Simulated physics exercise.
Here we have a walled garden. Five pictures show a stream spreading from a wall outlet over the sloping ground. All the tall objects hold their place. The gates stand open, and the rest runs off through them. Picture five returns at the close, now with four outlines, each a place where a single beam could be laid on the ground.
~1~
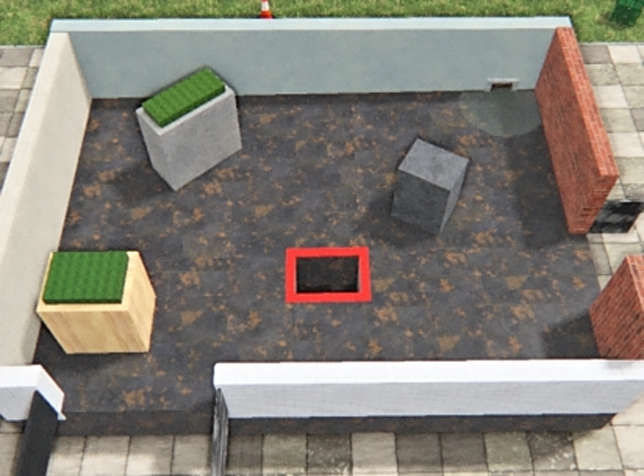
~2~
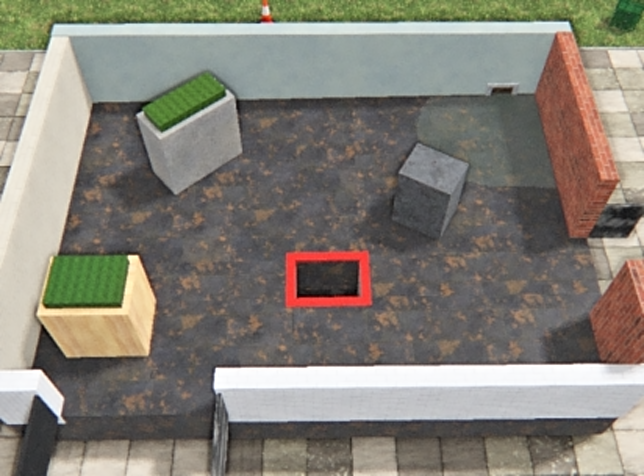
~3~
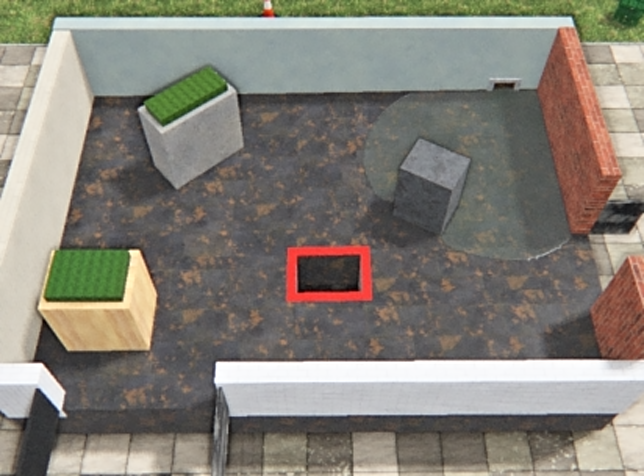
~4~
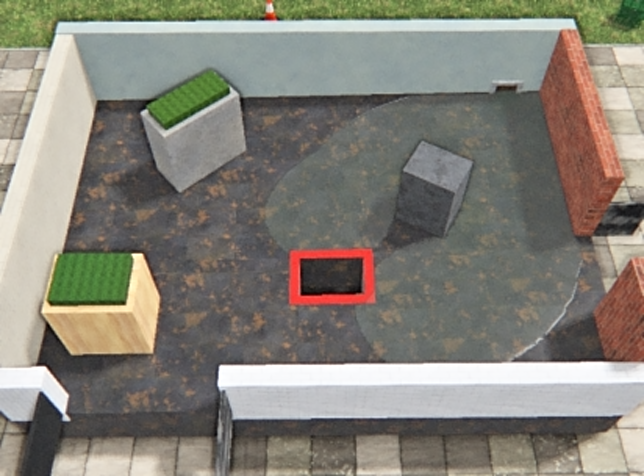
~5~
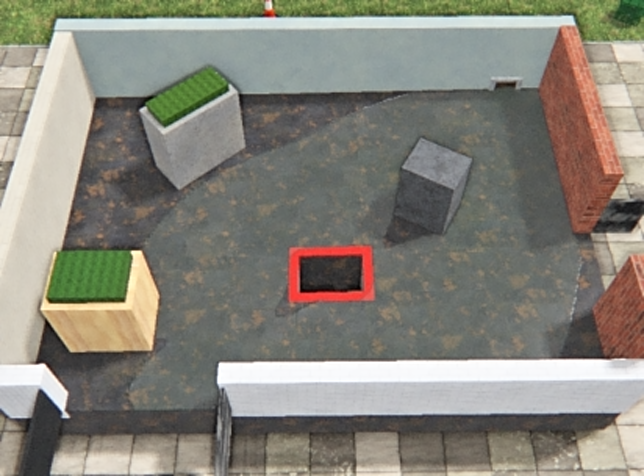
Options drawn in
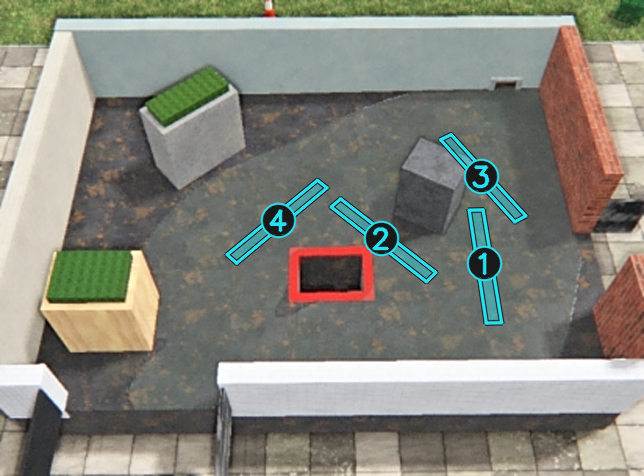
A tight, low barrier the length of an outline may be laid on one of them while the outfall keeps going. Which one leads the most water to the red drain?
Take 4.
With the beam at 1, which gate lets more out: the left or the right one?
More leaves on the left.
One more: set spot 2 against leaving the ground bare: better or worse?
It is worse.
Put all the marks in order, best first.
Best to worst: 4, 1, 3, 2.
On the marked copy, 1 from (494, 322) to (476, 210); 2 from (335, 202) to (431, 277); 3 from (445, 137) to (520, 218); 4 from (231, 258) to (322, 184).
Choosing 1, about 11 % of the stream goes into the red drain, about 89 % out by the gates.
Choosing 2, next to none of the stream goes into the red drain, about 99 % out by the gates.
Choosing 3, about 6 % of the stream goes into the red drain, about 94 % out by the gates.
Choosing 4, about 17 % of the stream goes into the red drain, about 83 % out by the gates.
